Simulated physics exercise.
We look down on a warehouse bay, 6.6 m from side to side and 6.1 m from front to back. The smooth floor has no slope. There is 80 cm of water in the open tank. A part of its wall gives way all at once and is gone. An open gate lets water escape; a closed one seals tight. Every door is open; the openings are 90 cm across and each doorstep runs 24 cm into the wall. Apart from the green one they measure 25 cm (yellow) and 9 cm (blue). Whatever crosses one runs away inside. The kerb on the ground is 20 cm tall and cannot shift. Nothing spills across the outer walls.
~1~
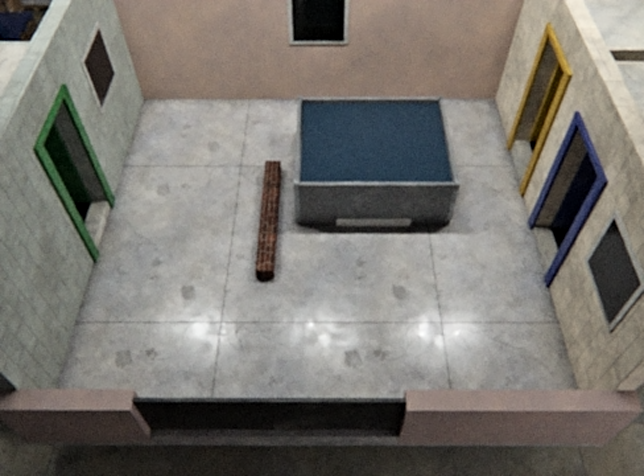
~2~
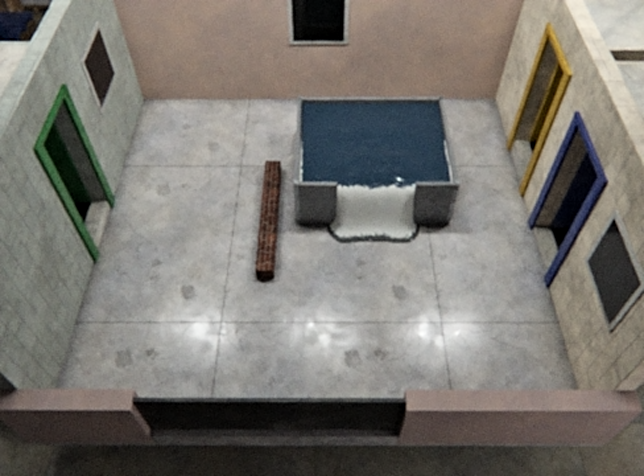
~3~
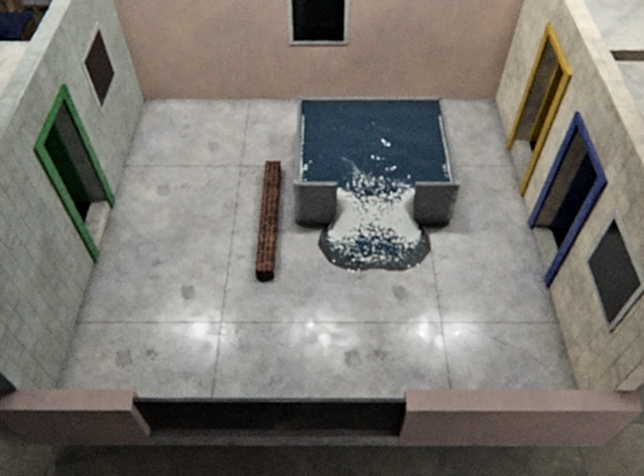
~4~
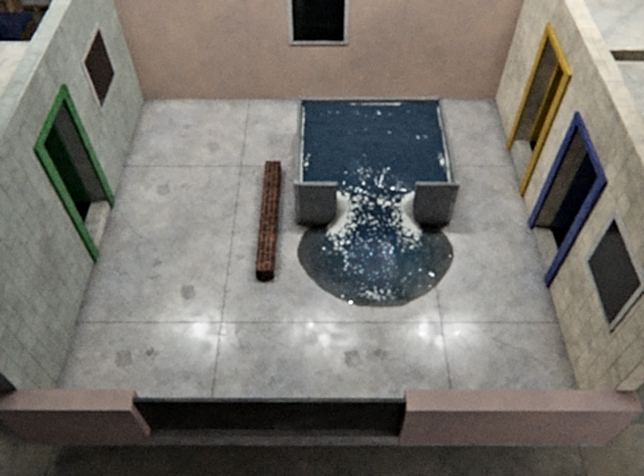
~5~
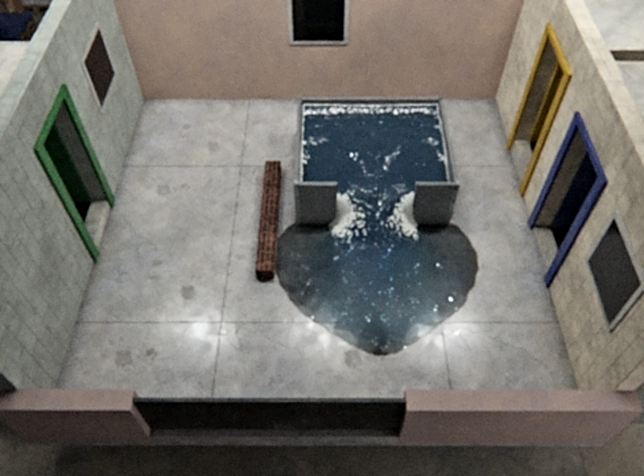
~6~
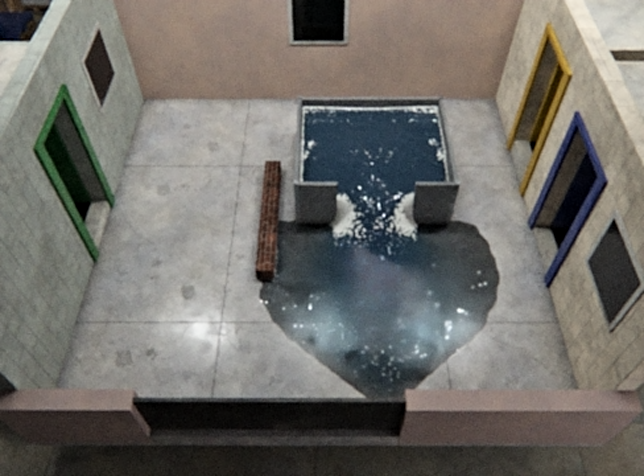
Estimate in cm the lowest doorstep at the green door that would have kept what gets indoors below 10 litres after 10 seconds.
Some 5.5 cm above the ground.
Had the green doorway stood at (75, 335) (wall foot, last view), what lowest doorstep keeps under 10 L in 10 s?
About 18 cm.
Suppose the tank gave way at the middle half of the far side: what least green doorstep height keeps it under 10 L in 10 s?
About 7.5 cm.
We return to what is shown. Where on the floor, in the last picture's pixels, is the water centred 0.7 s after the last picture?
Near (373, 226).
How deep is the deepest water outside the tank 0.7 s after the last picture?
Up to some 41 cm.
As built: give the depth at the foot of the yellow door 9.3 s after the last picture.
Some 11.5 cm.
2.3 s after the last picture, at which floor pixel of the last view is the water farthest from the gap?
At about (48, 416).
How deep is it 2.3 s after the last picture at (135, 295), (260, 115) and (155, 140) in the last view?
Roughly 0, 0 and 0 cm, in turn.
Then, 0.7 s after the last picture water covers 35 % of the floor, deepest (41 cm) near (374, 233); it has not reached the green door.
Then, 2.3 s after the last picture water covers 45 % of the floor, deepest (32 cm) near (48, 416); it has not reached the green door.
Then, 9.3 s after the last picture water covers 95 % of the floor, deepest (18 cm) near (385, 104); 8 cm at the green door, 0 litres in over its 18 cm doorstep.
At the green door as built, the water peaked near 9 cm, 5.7 s after the last picture.
With a doorstep of 5 cm, 15 litres would have come in within the 10 s; with 6 cm, 7 litres. So under 10 litres takes about 5.5 cm.
